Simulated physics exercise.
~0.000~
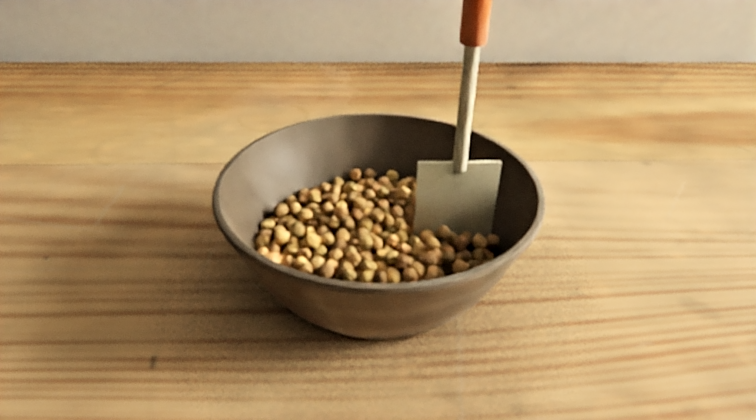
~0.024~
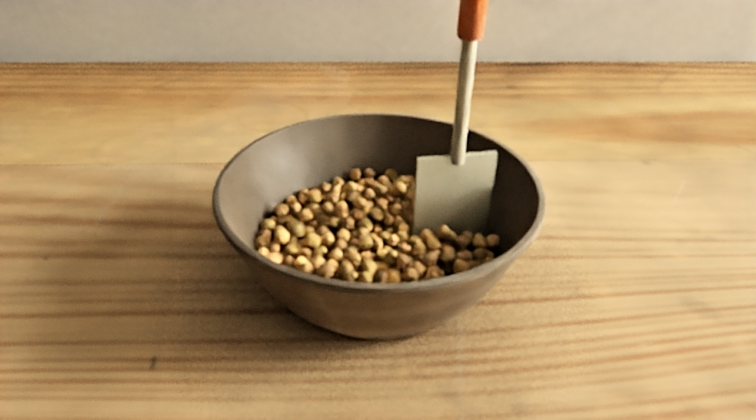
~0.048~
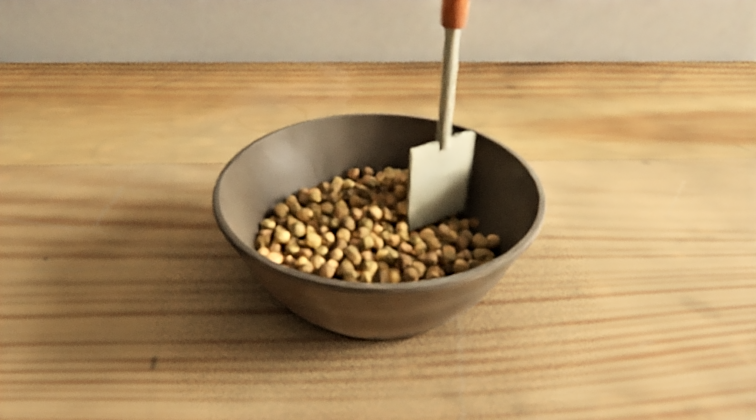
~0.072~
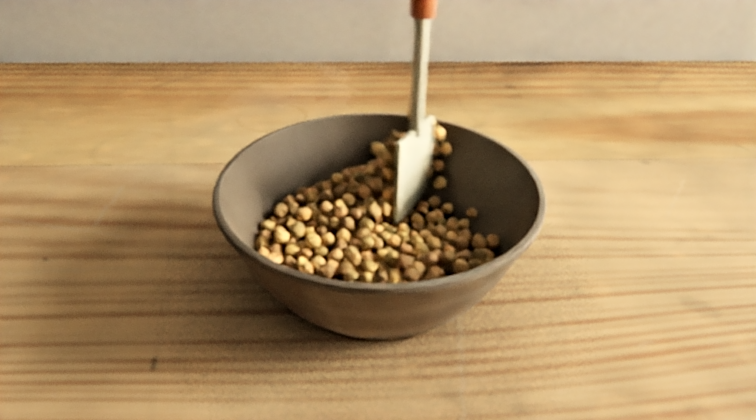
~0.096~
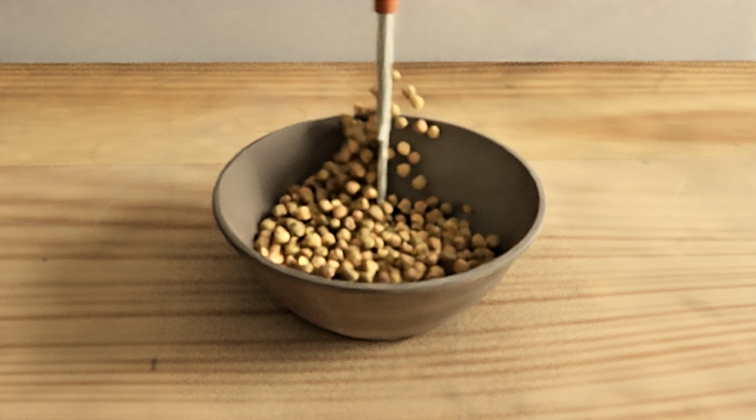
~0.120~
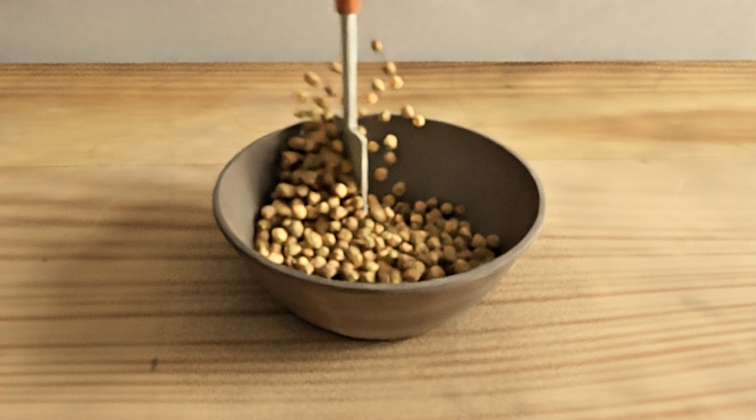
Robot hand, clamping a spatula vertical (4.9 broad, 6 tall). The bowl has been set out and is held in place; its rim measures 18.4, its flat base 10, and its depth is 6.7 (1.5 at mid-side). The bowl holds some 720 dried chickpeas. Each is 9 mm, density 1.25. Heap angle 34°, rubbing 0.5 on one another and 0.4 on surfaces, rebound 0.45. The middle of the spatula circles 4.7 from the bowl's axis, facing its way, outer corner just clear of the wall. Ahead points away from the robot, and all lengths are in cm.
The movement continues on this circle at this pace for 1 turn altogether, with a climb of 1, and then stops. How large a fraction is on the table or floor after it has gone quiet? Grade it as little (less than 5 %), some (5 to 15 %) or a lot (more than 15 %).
Grade: A lot, more than 15 %.
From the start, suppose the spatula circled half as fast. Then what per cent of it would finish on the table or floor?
5 %.
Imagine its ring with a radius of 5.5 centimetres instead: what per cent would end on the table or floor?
Roughly 0 percent, I'd expect.
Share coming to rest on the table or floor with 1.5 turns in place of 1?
30 %.
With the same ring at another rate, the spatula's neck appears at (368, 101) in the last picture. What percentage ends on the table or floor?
I'd put it close to 25 per cent.
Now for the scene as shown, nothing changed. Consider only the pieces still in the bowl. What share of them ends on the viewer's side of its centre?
I'd say around 45 per cent.
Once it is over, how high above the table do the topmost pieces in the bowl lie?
Measured height: Some 5.0 cm.
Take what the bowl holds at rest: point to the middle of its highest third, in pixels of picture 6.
(413, 217).
After 0.20 s, 202° round, highest piece 13 above the table; 666 in the bowl, 49 in flight or on the tool.
After 0.28 s, 292° round, highest piece 11 above the table; 609 in the bowl, 16 on the table or floor, 90 in flight or on the tool.
After 0.52 s, 0° round, highest piece 6 above the table; 554 in the bowl, 160 on the table or floor, 1 in flight or on the tool.
After 1.22 s, 0° round, highest piece 5 above the table; 554 in the bowl, 161 on the table or floor.
At rest, 554 in the bowl, 161 on the table or floor. That is 23 % on the table or floor.
